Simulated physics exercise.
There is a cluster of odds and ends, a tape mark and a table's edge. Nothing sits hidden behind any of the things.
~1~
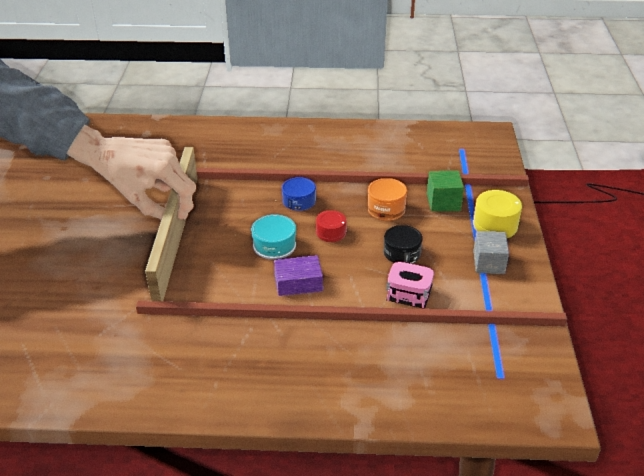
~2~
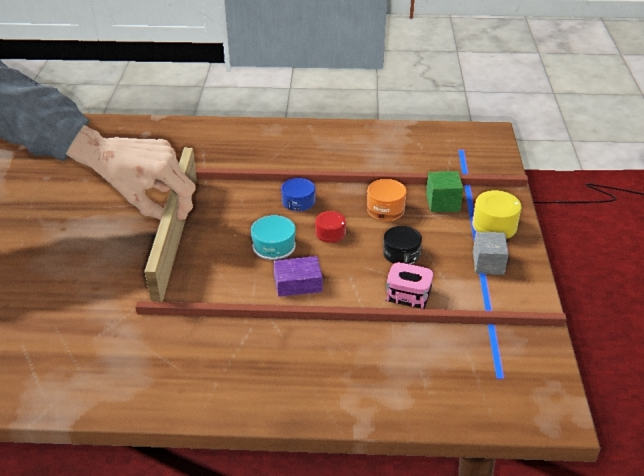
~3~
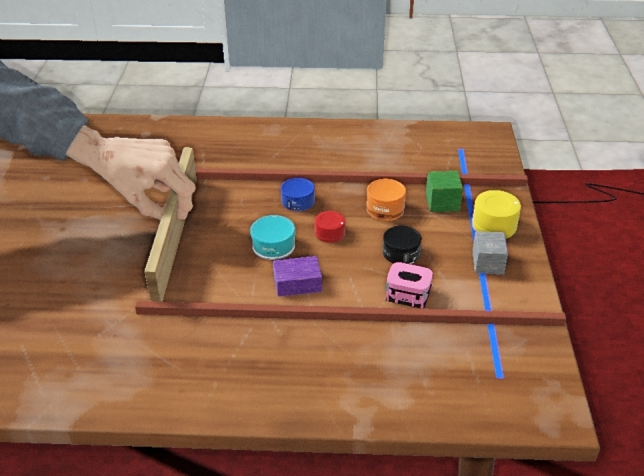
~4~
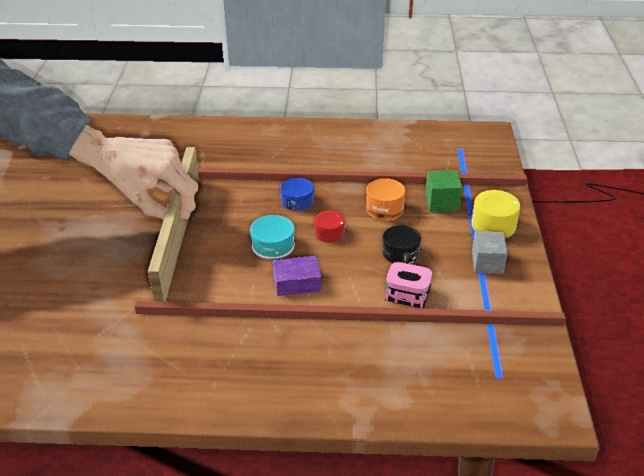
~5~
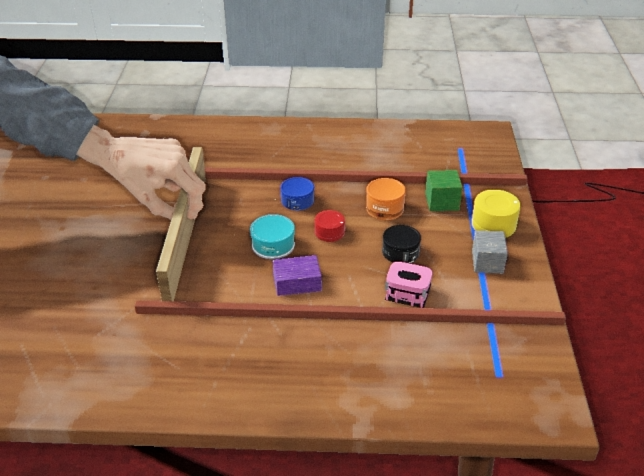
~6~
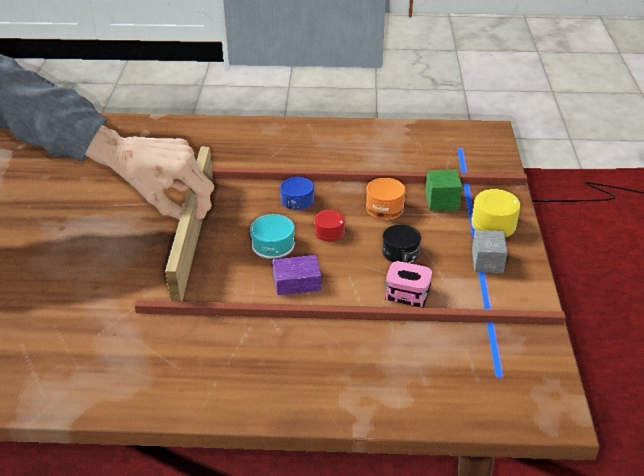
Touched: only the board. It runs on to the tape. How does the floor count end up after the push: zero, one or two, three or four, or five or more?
Mind you, the pieces that take the plunge come to one or two.
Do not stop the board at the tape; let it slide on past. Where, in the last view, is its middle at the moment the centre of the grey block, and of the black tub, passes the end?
Approx. (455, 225) / approx. (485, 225) for the other.
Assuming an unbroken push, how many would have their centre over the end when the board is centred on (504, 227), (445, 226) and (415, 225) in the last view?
6; 0; 0.
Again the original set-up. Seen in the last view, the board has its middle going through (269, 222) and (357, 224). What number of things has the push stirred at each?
Counts: 1 / 7.
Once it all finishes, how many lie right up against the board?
4 touch it.
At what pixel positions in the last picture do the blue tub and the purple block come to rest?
Going in order: First (485, 187), then (508, 283).
Soon after, none off yet; yellow lid at rest near (496, 214); grey block at rest near (489, 251); green block at rest near (443, 190).
After that, none off yet; yellow lid displaced about its own width near (524, 215); grey block displaced about its own width near (532, 259); green block displaced about its own width near (480, 188).
In the end, the number that fall off is one or two; gone, grey block and yellow lid.
